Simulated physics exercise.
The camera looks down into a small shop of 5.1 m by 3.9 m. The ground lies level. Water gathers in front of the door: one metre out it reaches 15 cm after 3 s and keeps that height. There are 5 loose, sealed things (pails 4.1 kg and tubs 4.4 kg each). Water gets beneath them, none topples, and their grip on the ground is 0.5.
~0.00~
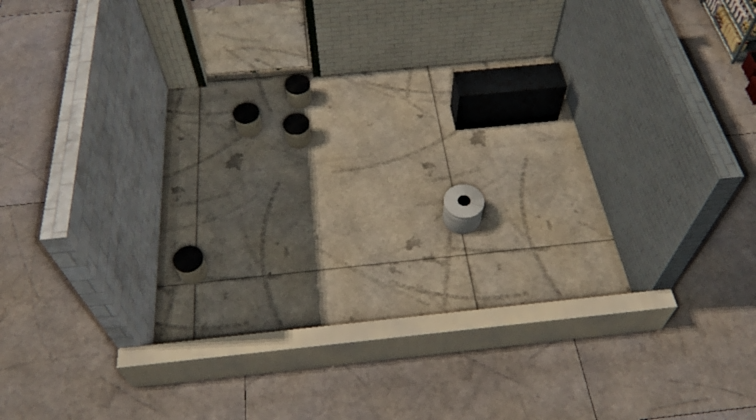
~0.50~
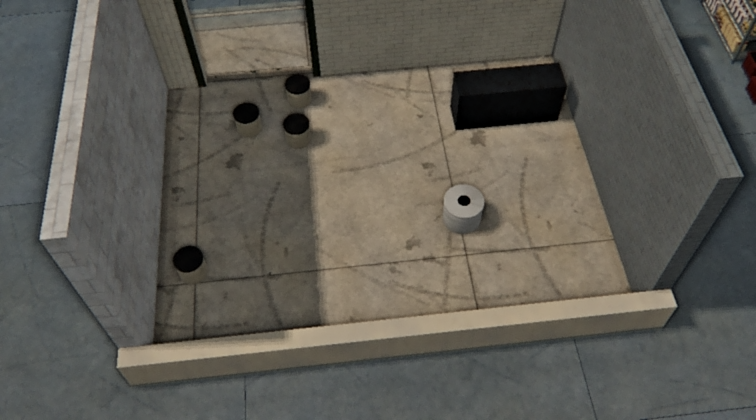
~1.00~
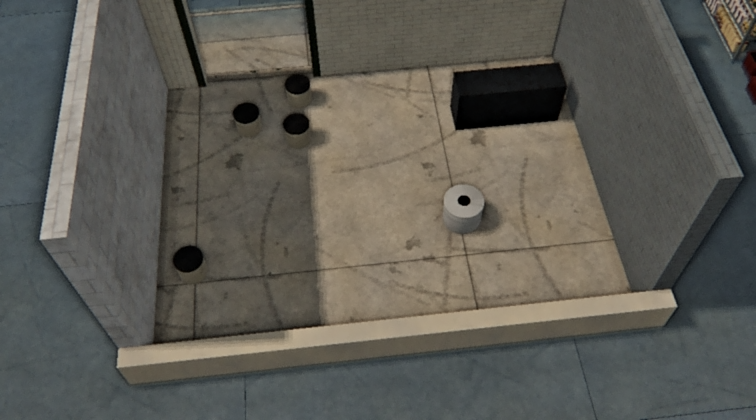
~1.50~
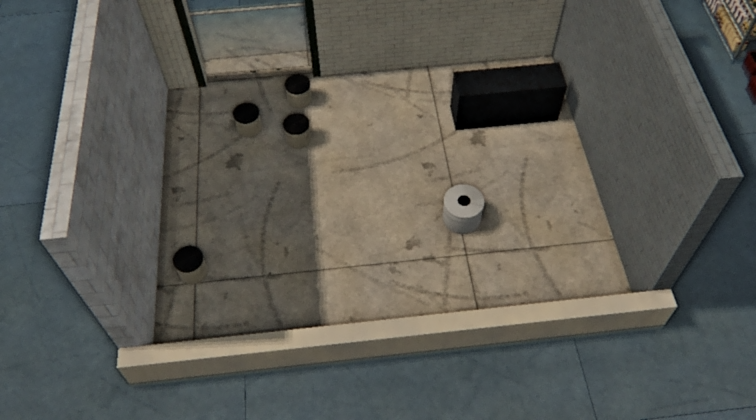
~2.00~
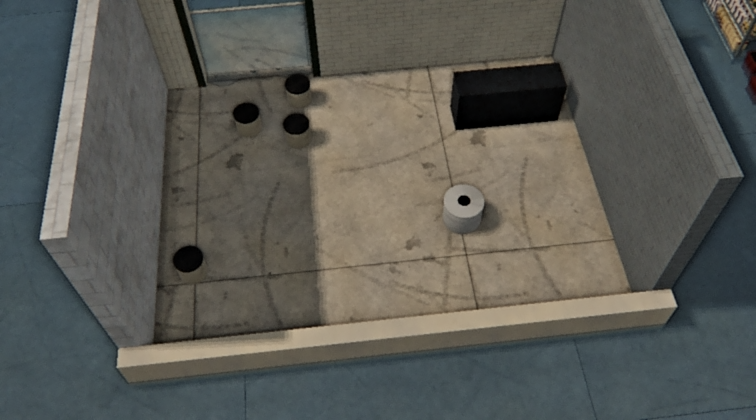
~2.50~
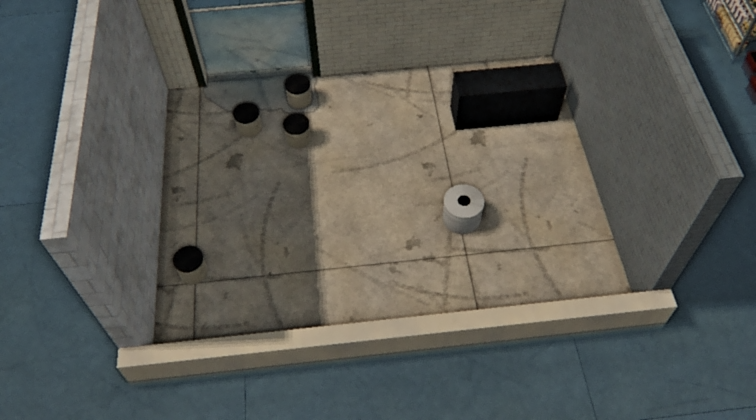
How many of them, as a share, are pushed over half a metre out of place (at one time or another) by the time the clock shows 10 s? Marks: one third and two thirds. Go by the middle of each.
Share: Two thirds or above.
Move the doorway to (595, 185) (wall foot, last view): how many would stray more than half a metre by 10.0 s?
In that case 1 of them.
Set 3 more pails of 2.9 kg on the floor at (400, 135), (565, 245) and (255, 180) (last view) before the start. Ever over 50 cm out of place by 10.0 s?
In turn: Short of it, short of it, past it.
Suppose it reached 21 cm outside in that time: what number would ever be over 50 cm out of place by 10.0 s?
Then 5.
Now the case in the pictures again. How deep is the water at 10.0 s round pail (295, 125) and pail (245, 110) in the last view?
About 5 and 8 cm.
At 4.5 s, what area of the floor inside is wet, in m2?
Roughly 6.5 m2.
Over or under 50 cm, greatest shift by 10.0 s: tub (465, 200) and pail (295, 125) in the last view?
In turn: Less, more.
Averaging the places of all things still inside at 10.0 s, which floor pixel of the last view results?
Near (369, 230).
After 3.5 s 0 of 5 are over 50 cm from their spots; 0 afloat.
After 4.5 s 3 of 5 are over 50 cm from their spots; 0 afloat.
After 7.0 s 4 of 5 are over 50 cm from their spots; 2 afloat.
After 10.0 s 4 of 5 are over 50 cm from their spots, and 4 have been at some point; 2 afloat.
